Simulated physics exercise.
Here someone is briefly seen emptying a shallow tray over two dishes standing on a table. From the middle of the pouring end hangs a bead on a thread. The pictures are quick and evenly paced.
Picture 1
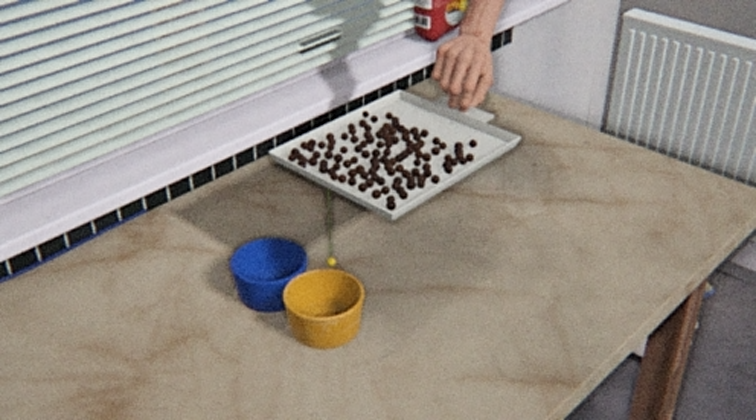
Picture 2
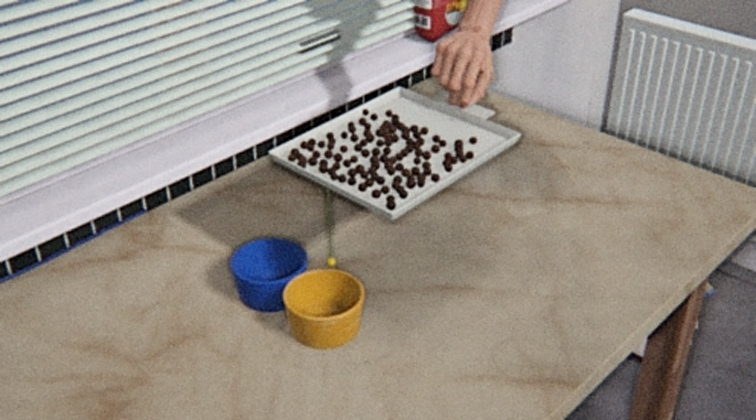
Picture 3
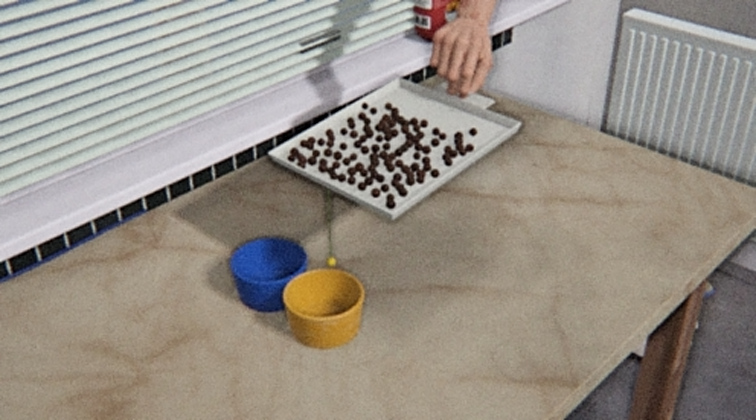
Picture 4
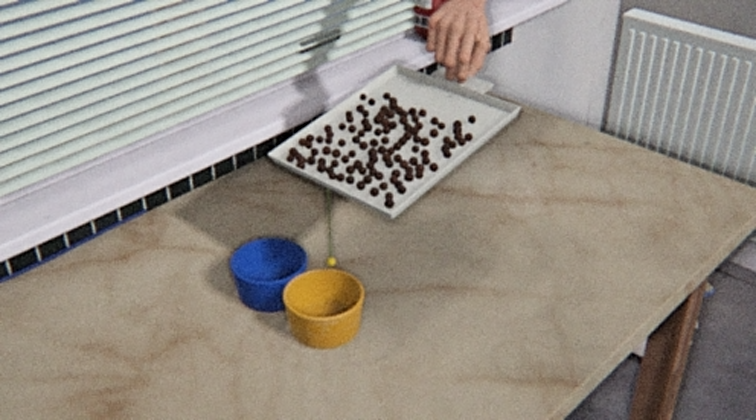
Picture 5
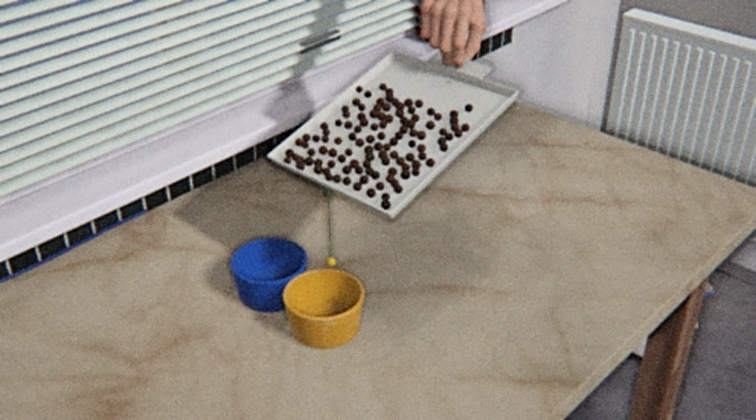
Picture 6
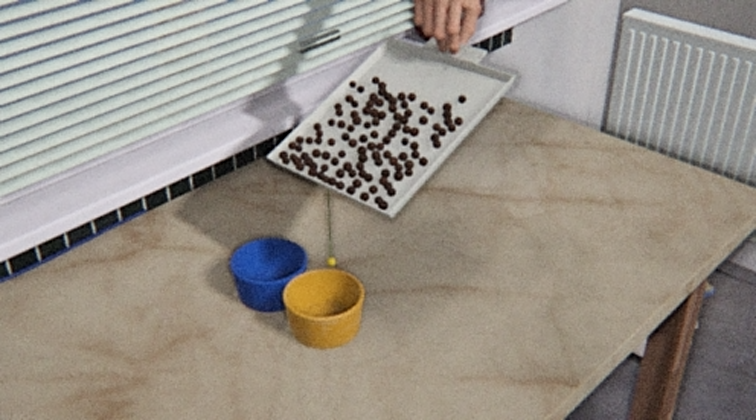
A hand gradually raised the far end of a shallow white tray of chocolate balls above a blue dish and a yellow one on a table, and the balls began shifting toward the lower end.
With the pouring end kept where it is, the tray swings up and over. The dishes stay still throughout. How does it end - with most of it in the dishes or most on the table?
Basically it's a mostly caught load, that one.
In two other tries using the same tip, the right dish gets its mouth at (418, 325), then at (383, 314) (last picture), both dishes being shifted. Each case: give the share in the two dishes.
That makes 10 per cent, followed by 40 per cent.
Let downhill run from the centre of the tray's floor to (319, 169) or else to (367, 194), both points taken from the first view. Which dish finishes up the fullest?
Taking them in order: Left side, followed by right side.
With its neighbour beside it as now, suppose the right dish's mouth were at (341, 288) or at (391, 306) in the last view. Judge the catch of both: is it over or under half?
Together the dishes get beyond half first, then less than a half.
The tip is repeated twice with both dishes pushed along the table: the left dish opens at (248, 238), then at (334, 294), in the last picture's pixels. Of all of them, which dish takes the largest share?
Well, first the right-hand one, then the left-hand one.
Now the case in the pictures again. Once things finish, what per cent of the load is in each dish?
Roughly 40 in a hundred for the left dish, roughly 40 in a hundred for the right dish.
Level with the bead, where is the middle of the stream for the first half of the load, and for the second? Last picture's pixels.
Points: About (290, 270), then about (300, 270).
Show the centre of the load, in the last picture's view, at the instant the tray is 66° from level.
About (311, 182).
Shortly afterwards, tray tipped steeply; near two thirds on the tray; a little in the right dish; a little in the left dish; near a quarter in the air.
Next, tray tipped past a quarter turn; near a third in the right dish; near a third in the left dish; near a quarter outside both; a little in the air.
Some moments later, tray tipped past a quarter turn; near a third in the right dish; near half in the left dish; near a quarter outside both.
In the end, tray tipped past a quarter turn; near a third in the right dish; near half in the left dish; near a quarter outside both.
